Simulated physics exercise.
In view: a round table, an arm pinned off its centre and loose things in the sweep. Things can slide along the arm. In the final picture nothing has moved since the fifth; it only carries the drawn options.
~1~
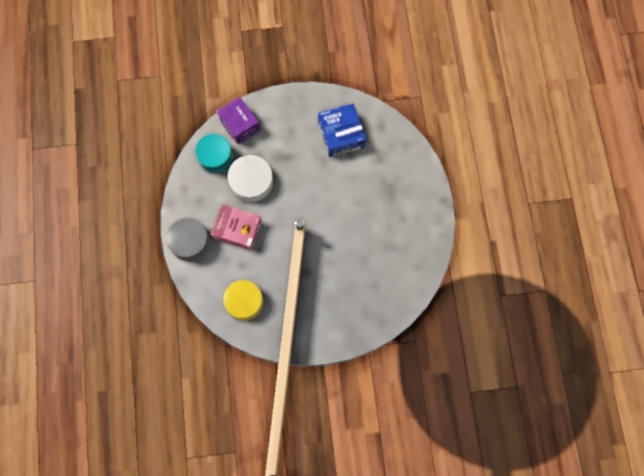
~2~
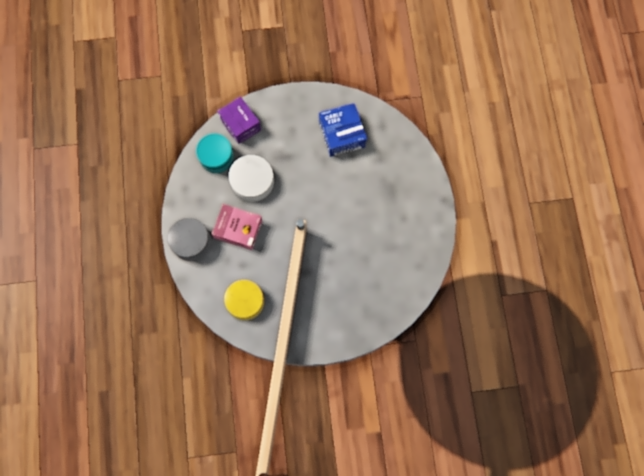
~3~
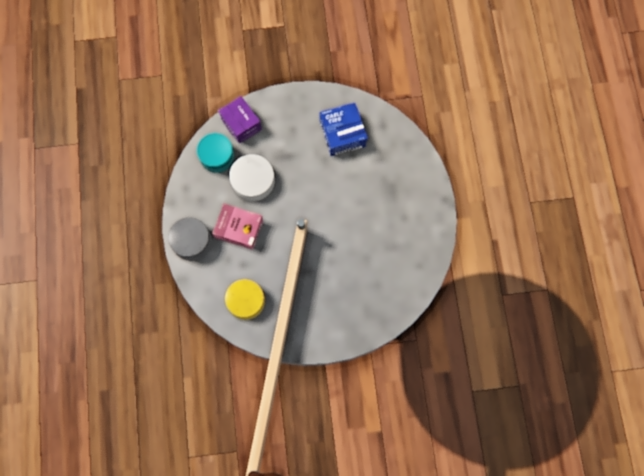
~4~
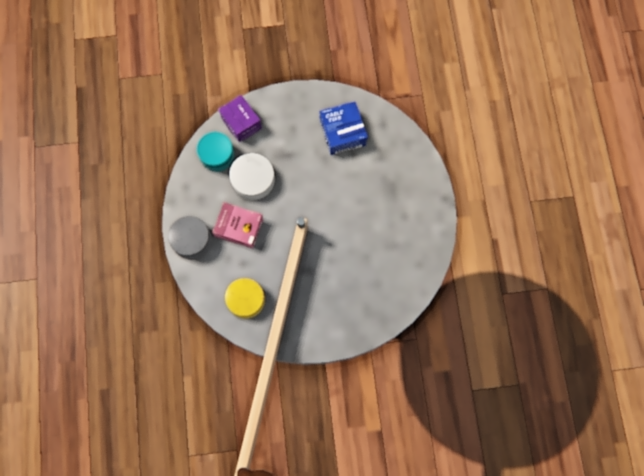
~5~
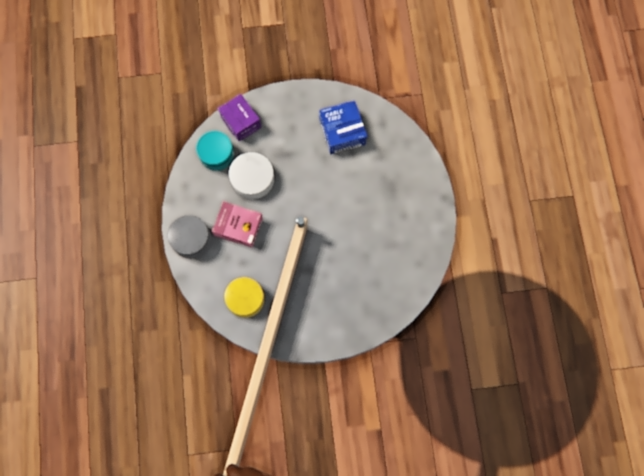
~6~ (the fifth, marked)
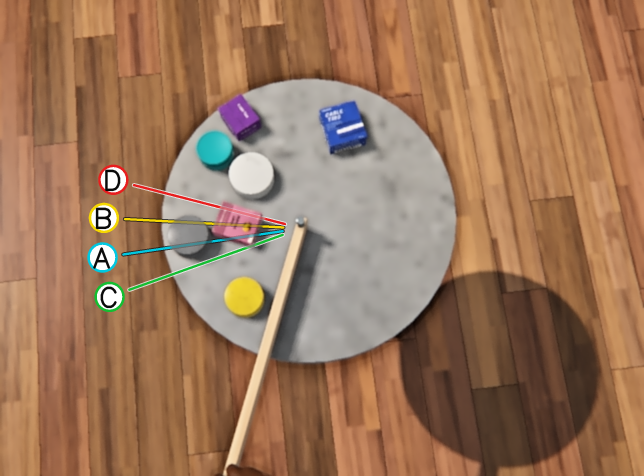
A wooden arm swings slowly left across a round grey table, nearing a yellow tin.
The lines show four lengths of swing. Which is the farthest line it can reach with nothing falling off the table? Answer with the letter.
A.
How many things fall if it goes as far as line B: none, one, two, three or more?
By then, one.
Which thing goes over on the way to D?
It is the grey pot.
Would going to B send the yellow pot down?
No.
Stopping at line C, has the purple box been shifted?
No.
On the copy, A at (203, 243); B at (204, 223); C at (207, 262); D at (209, 205).
On A. First, arm (233, 303); yellow pot (224, 285); purple box (240, 118).
Then, arm (207, 269); grey pot (180, 222); yellow pot (199, 254).
Finally, arm (198, 239); grey pot (168, 198); yellow pot (193, 224); nothing has fallen.
By contrast, B drops the grey pot; C is safe but short; D drops the grey pot.
